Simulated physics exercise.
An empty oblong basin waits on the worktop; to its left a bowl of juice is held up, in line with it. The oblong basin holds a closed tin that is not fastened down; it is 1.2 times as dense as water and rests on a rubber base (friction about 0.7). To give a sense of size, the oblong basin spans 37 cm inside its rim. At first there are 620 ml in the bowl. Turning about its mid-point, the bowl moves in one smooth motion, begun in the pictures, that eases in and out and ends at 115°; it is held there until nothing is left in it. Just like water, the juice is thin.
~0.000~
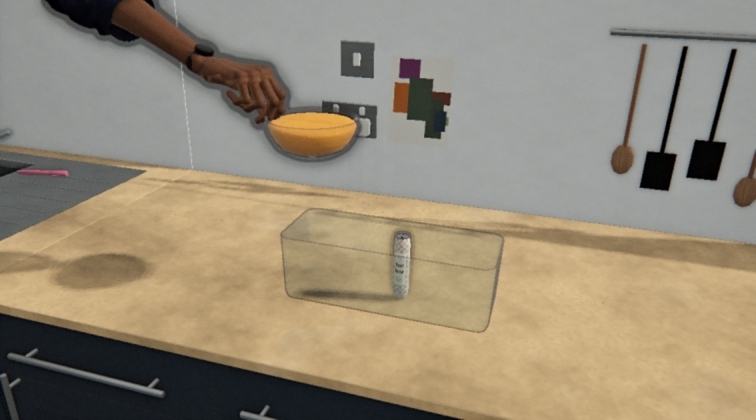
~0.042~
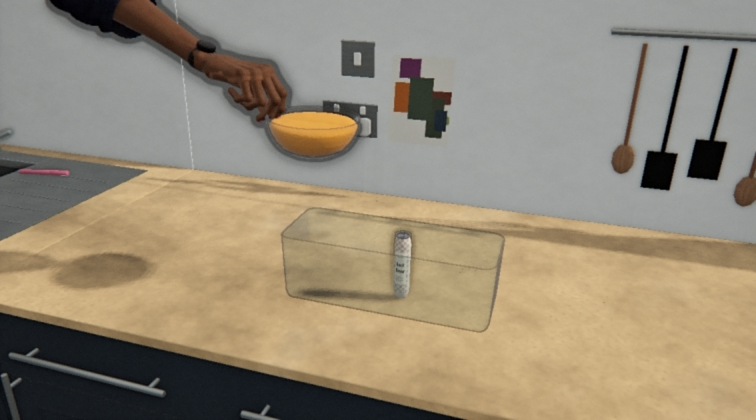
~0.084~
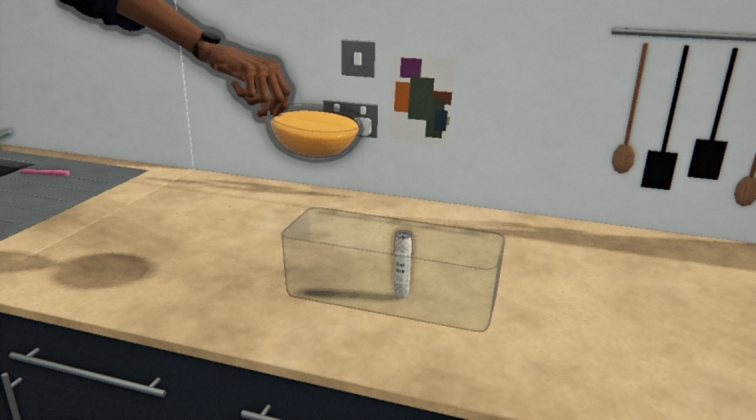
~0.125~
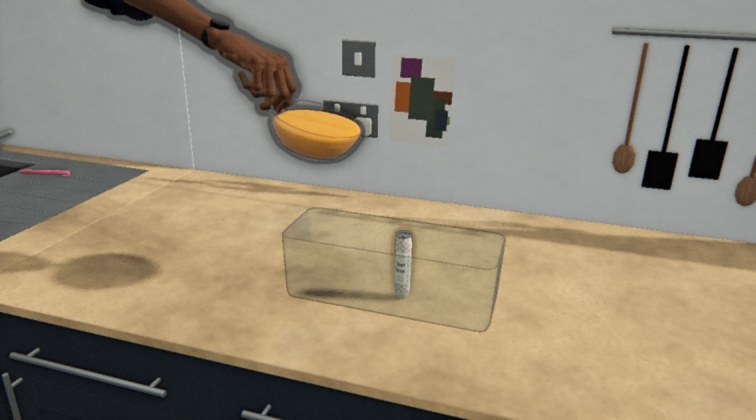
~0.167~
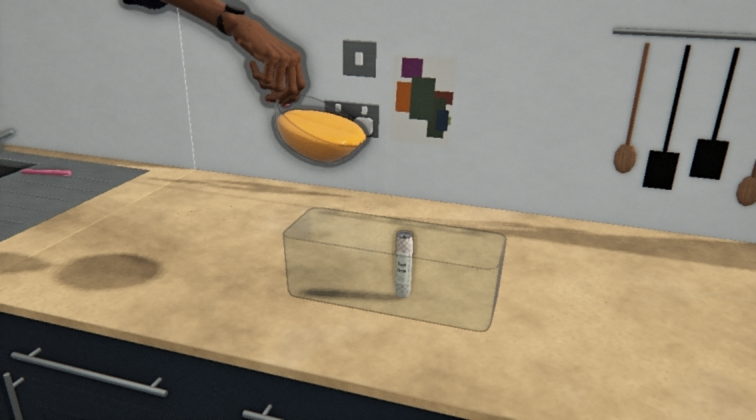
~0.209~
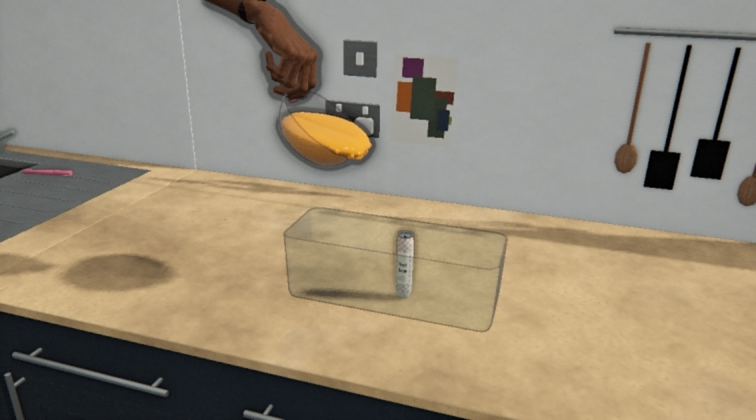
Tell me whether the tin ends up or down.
It tips over.
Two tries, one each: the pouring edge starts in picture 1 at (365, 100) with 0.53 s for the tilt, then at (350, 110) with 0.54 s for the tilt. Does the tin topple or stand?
Try 1: Tipped over; try 2: Tipped over.
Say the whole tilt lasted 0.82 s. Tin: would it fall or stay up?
The tin stays on its base.
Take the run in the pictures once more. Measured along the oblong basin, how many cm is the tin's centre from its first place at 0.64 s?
Around 3 cm.
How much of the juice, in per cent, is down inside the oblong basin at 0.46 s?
Near 62 in a hundred.
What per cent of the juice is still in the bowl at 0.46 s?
Close to 1 in a hundred.
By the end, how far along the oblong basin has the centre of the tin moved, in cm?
It finishes around 9.0 cm from where it began.
By 0.46 s the tilt is 109° and 1 per cent is still to pour; the tin stands where it began.
By 0.64 s the tilt is 115° and 0 per cent is still to pour; the tin leans 11°.
By 0.82 s the tilt is 115° and 0 per cent is still to pour; the tin leans 27°.
By 1.03 s the tilt is 115° and 0 per cent is still to pour; the tin lies on its side.
At rest the tin lies on its side.
